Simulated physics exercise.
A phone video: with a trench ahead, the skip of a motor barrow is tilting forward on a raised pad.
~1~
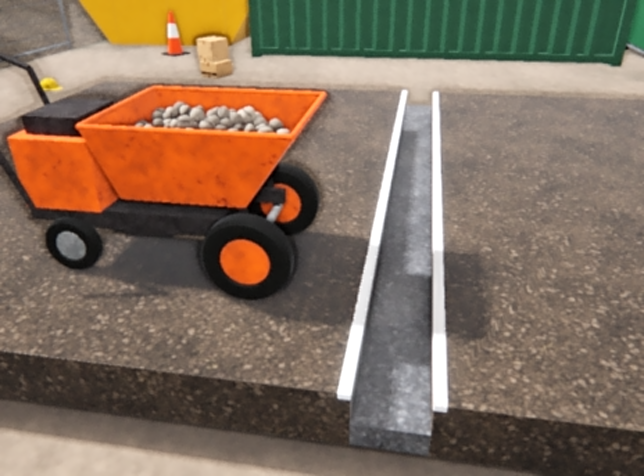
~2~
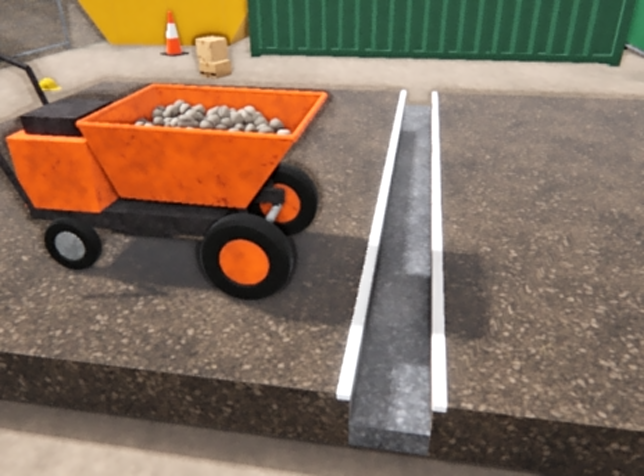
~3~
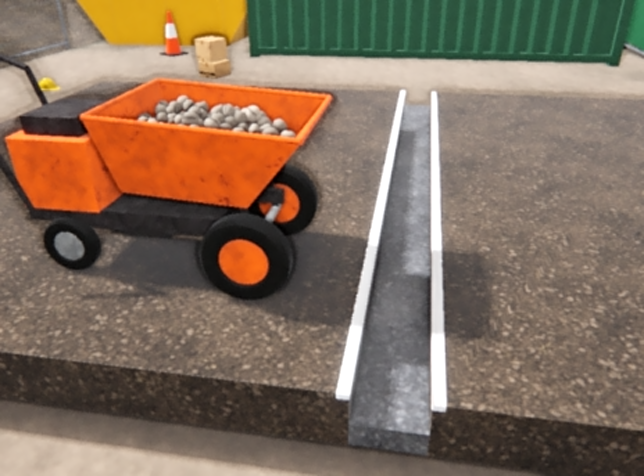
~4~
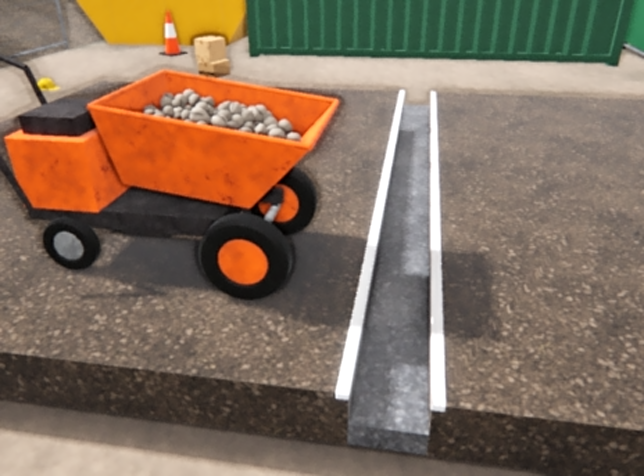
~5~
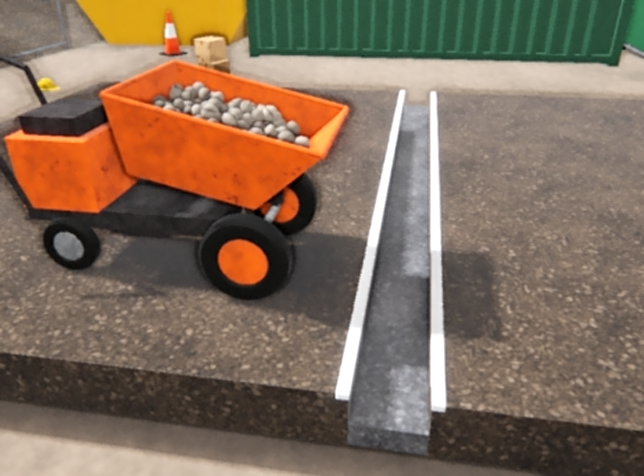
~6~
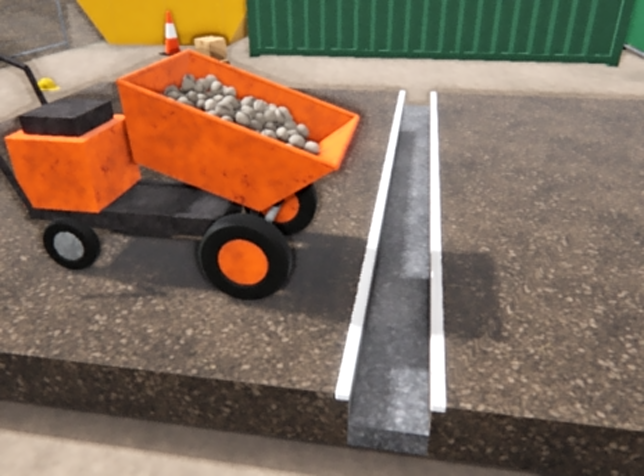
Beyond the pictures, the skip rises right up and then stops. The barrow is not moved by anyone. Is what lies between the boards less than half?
No, it is more than half.
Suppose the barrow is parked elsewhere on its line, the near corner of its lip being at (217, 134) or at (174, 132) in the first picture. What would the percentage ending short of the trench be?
In turn, around 20 per cent and 50 per cent.
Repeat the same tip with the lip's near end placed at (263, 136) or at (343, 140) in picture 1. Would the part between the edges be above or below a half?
Result A - a majority; result B - a minority.
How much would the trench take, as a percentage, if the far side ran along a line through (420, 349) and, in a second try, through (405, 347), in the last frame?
For the first it's 50 per cent, for the second 30 per cent.
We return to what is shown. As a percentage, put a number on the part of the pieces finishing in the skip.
My estimate is about 10 per cent.
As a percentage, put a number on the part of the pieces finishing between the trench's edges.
Around 65 percent.
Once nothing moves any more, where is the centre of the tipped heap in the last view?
Close to (414, 278) in the last view.
Just after the last frame, skip tipped steeply; every one in the skip.
A moment on, skip tipped right over; the larger part in the skip; roughly a quarter in or heaped over the trench; about a tenth beyond it; just a few falling.
Further on, skip tipped right over; roughly a quarter in the skip; roughly half in or heaped over the trench; roughly a quarter beyond it.
When it is over, skip tipped right over; about a tenth in the skip; roughly two thirds in or heaped over the trench; roughly a quarter beyond it.
